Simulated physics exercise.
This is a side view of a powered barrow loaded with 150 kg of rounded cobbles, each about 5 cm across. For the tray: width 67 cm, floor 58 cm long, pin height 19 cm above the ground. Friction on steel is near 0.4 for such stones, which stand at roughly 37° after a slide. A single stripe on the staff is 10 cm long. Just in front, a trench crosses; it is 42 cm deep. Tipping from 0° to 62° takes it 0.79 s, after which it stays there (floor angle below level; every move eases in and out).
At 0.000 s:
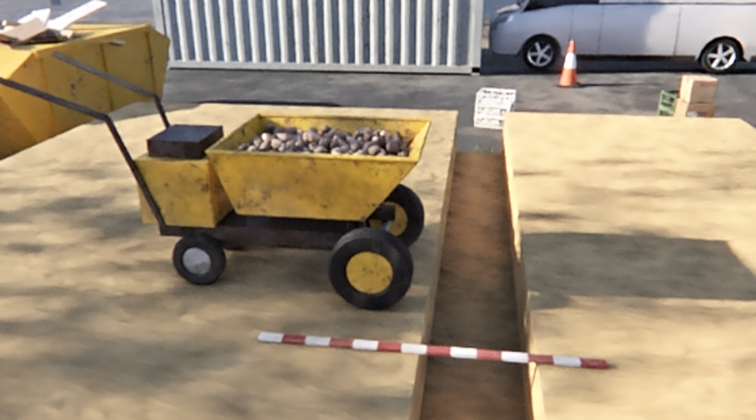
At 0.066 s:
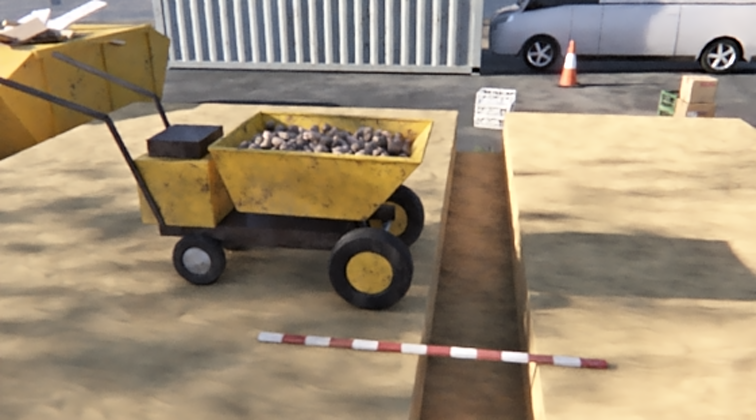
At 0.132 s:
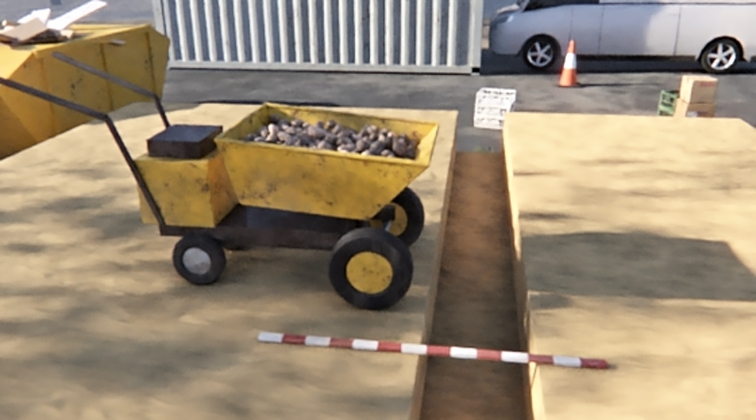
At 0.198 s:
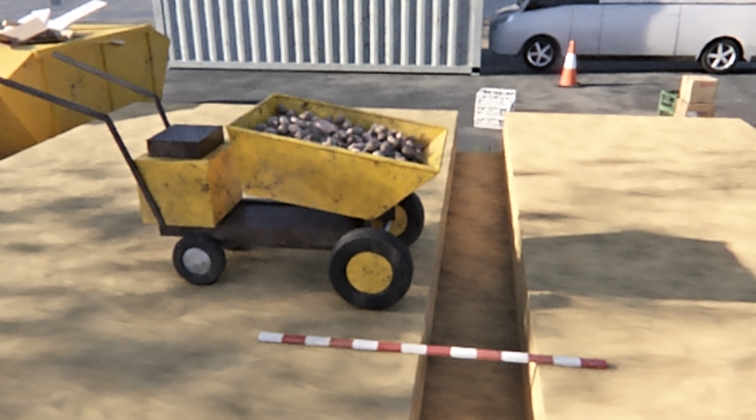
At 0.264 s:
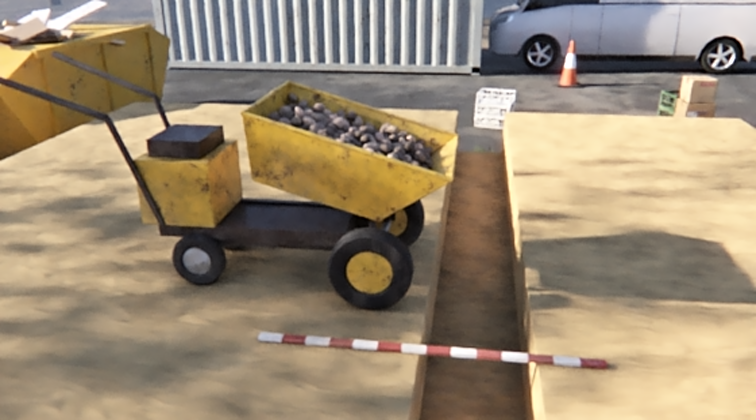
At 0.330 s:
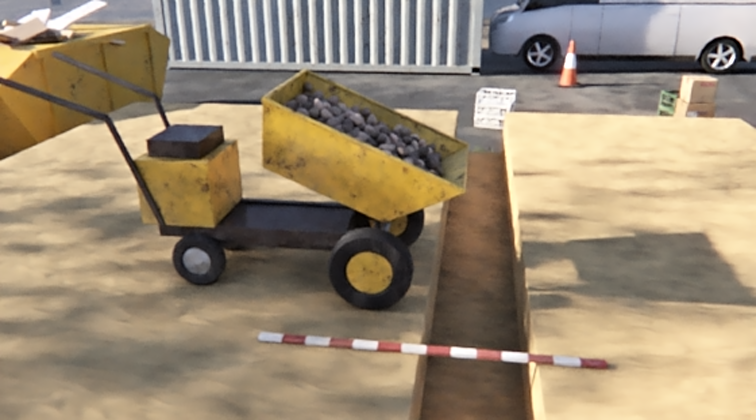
A yellow powered barrow carrying rounded grey-brown cobbles stands left of a narrow trench on sunlit, sandy ground, seen from the side and slightly above. A red-and-white striped staff lies across the trench in front, with a corrugated container, an orange cone and a silver van behind. The tray tilts steadily forward to the right, its rear rising well clear of the dark chassis, while the wheels and camera stay still.
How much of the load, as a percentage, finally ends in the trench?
I would put it at about 41 per cent.
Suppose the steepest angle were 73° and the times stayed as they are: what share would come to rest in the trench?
It would come to about 40 percent.
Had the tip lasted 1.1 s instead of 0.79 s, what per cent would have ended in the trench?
I'd put it at roughly 45 per cent.
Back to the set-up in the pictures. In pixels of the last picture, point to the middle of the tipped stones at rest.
The middle should be near (541, 282).
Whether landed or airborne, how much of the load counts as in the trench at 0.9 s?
Close to 5 per cent has got there by then.
After 0.6 s the floor is at 52°; 100 % in the tray; the foremost stones are at (480, 214).
After 0.9 s the floor is at 62°; 84 % in the tray, 6 % in the trench, 10 % past the trench; the foremost stones are at (563, 281).
After 1.2 s the floor is at 62°; 44 % in the tray, 11 % in the trench, 45 % past the trench; the foremost stones are at (687, 285).
After 3.2 s the floor is at 62°; 11 % in the tray, 41 % in the trench, 47 % past the trench; the foremost stones are past the picture's edge.
